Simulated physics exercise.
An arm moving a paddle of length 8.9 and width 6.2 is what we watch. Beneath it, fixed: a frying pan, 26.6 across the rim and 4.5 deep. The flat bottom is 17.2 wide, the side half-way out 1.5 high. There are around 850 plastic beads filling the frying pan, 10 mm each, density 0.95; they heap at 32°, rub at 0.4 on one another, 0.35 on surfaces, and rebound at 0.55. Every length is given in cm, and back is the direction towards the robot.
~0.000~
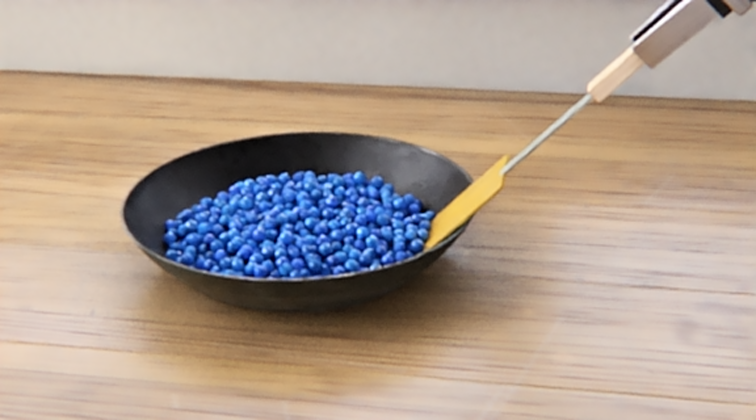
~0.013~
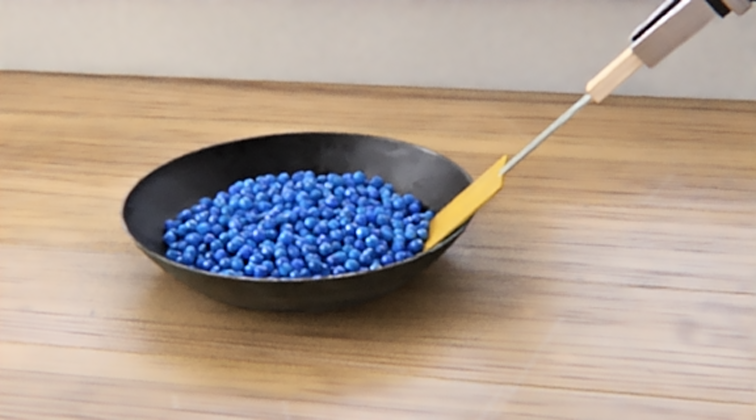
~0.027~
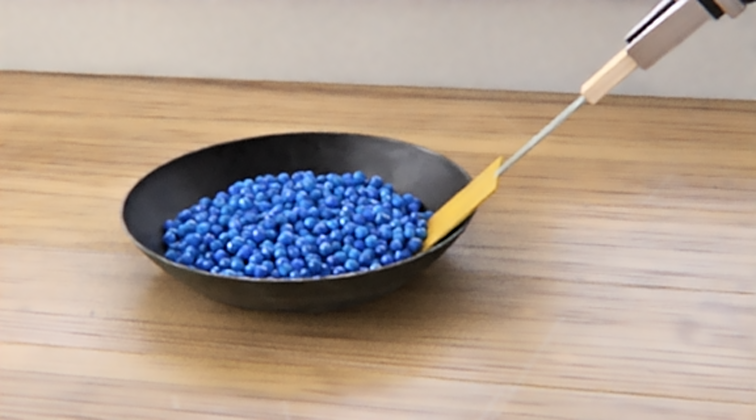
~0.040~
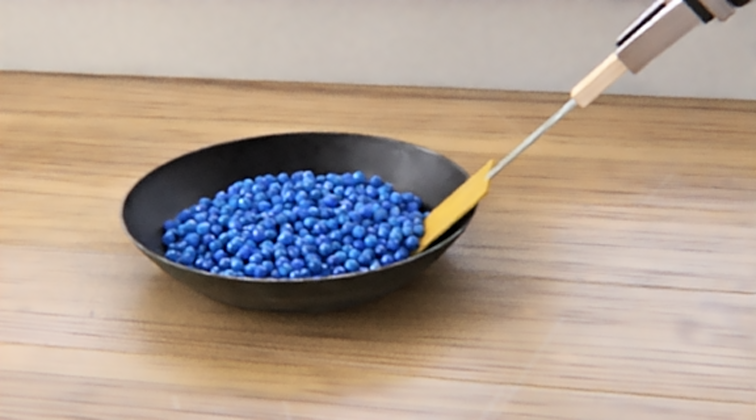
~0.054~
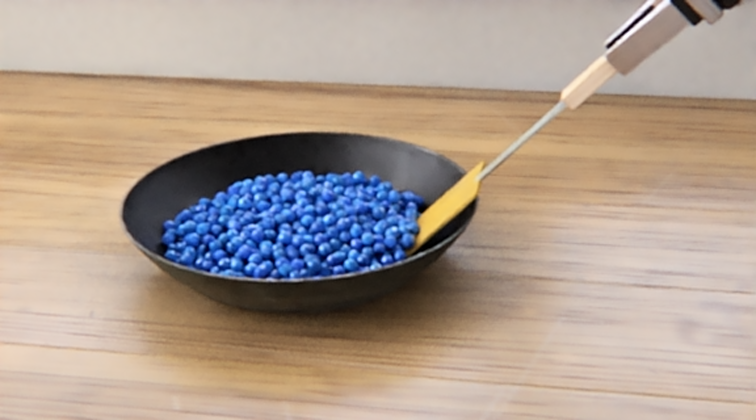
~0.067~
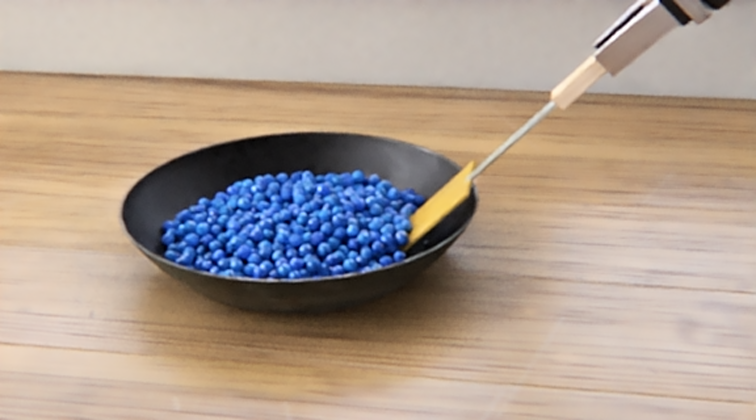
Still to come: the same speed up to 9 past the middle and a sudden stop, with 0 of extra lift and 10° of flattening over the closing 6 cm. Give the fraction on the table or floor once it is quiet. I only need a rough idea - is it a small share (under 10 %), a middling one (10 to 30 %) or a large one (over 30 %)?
A small one, under 10 %.
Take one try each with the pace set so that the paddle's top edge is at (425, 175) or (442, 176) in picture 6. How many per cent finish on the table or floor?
First try about 10 %, second try about 10 %.
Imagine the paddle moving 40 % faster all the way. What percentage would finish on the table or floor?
About 5 per cent.
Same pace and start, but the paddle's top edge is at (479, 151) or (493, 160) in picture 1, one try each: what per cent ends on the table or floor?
First try roughly 5 percent, second try roughly 5 percent.
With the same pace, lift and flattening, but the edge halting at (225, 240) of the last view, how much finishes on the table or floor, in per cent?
Something near 0 in a hundred.
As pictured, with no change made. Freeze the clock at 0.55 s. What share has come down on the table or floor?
I'd put it at around 5 per cent.
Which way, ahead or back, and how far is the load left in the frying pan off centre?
I'd put it at roughly 3.5 cm toward the front.
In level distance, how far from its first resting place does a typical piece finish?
Somewhere near 2 centimetres, I reckon.
After 0.18 s, sloping 46°, highest piece 5 above the table; 851 in the frying pan.
After 0.29 s, sloping 43°, highest piece 5 above the table; 851 in the frying pan.
After 0.55 s, sloping 36°, highest piece 6 above the table; 825 in the frying pan, 23 on the table or floor, 3 on the blade or in flight.
After 1.60 s, sloping 36°, highest piece 6 above the table; 824 in the frying pan, 27 on the table or floor.
At rest, 824 in the frying pan, 27 on the table or floor. That is 3 % on the table or floor.
